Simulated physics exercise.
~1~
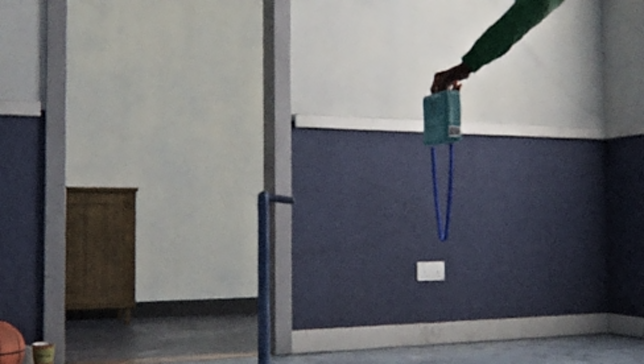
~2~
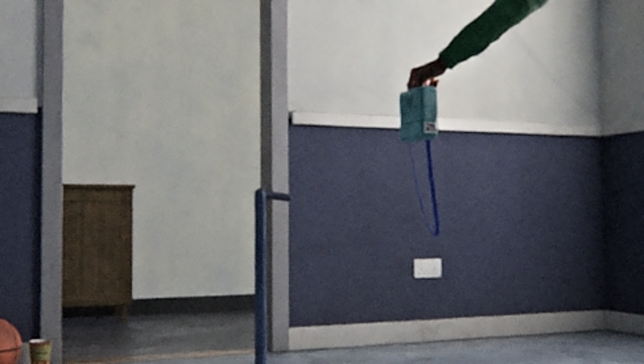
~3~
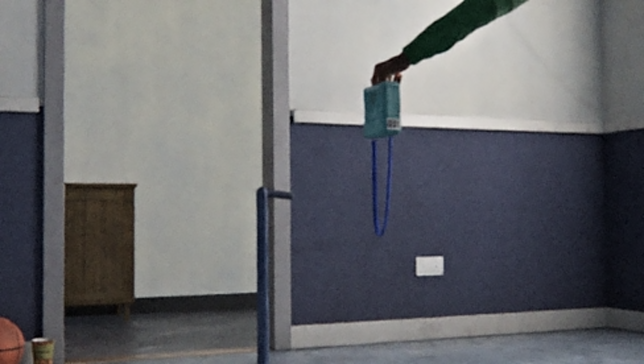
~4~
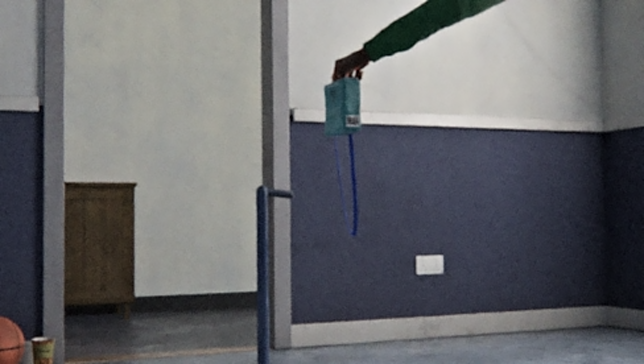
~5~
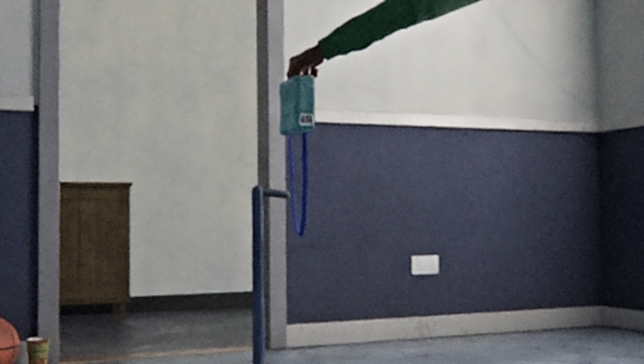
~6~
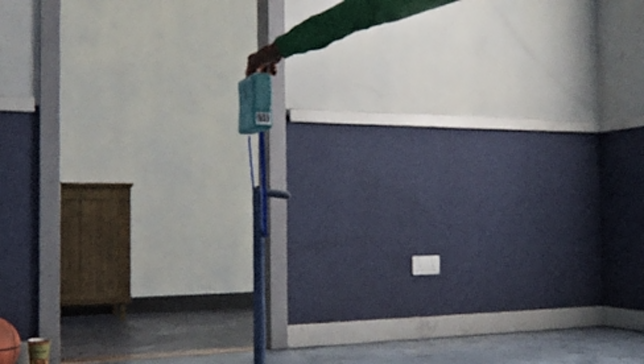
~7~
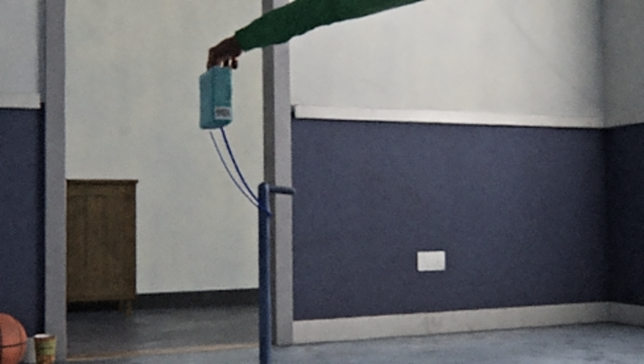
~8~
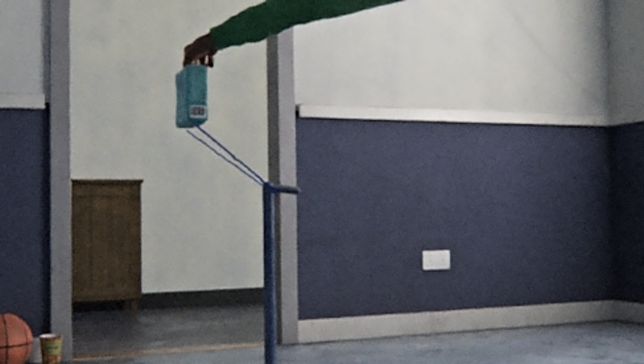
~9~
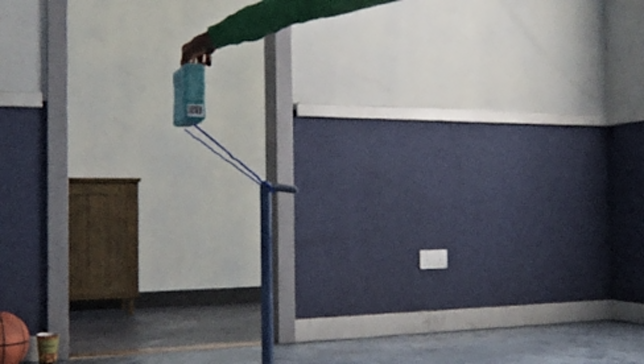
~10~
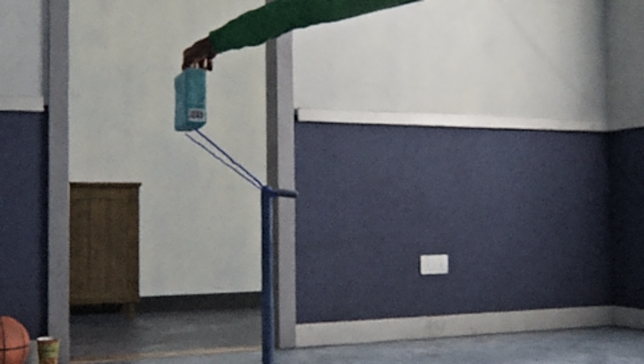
A turquoise pouch with a thin blue loop dangling beneath it hangs upright from a hand in a green sleeve, in front of a dark blue and white wall. The hand carries it steadily left towards a blue post with a short hook at its top, beside an open doorway. The pouch passes over the post, and its trailing loop catches there. As the hand continues left, the loop swings out and draws tight between pouch and post. The hand stops, still gripping the pouch, which stays held back by its taut loop.
